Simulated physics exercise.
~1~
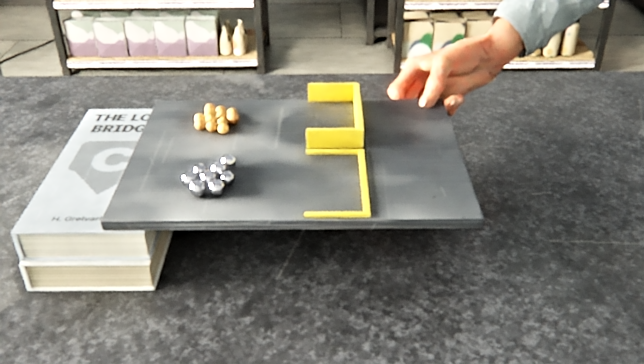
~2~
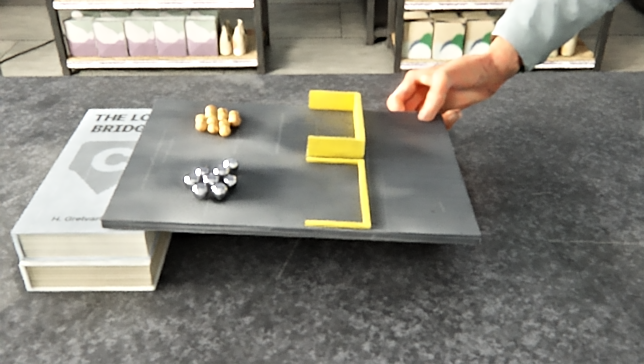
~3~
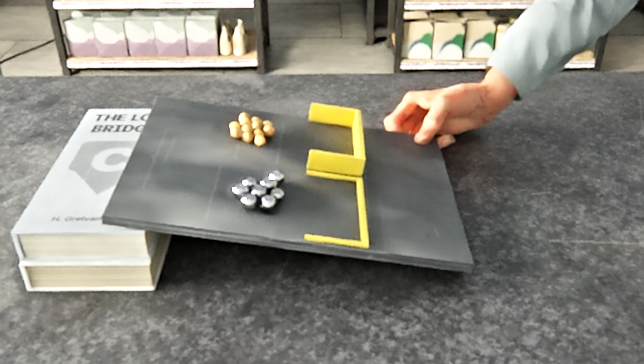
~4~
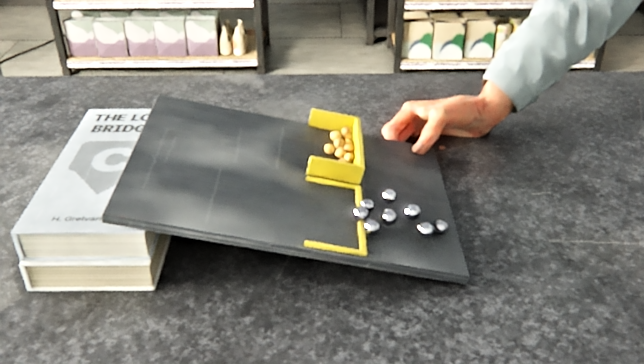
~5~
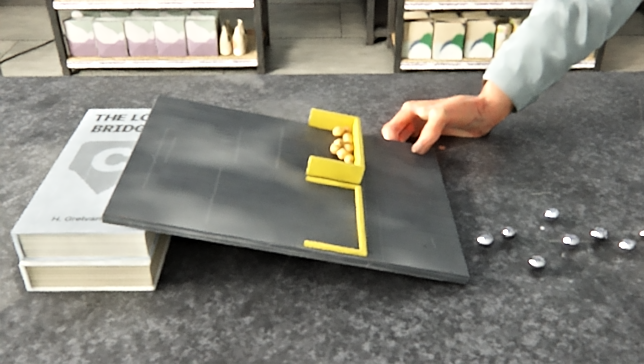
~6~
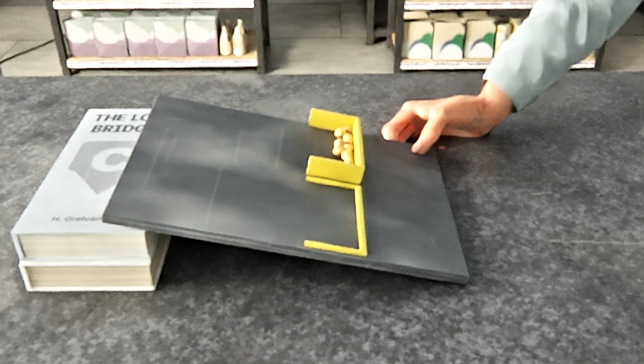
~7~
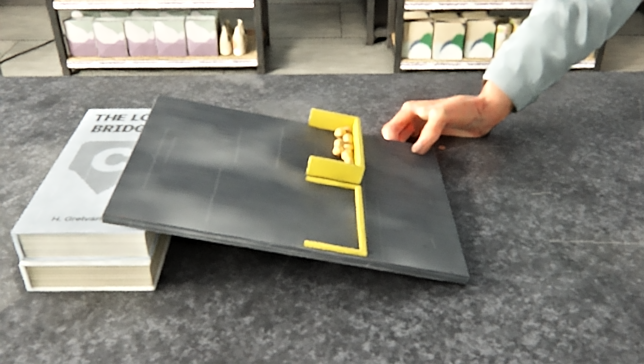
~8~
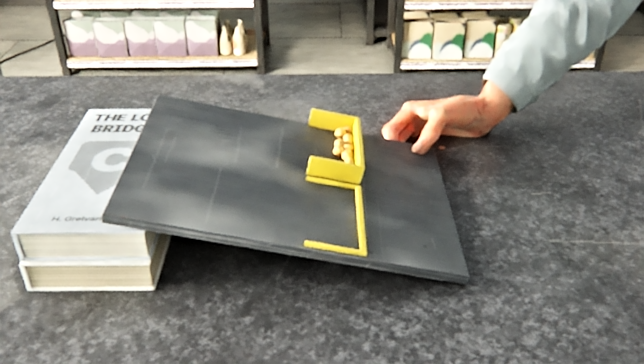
At first, a hand steadies the right end of a dark board whose left end rests on thick books, with a heap of orange-brown pieces behind a heap of silvery ones. The hand lowers that end, and the board slopes down to the right. Both heaps begin sliding toward the yellow barriers. The silvery pieces pass over the low nearer barrier and scatter across the counter, then leave view on the right. The orange-brown pieces stop against the taller farther barrier. Finally, they stay gathered there while the hand remains beside the tilted board.
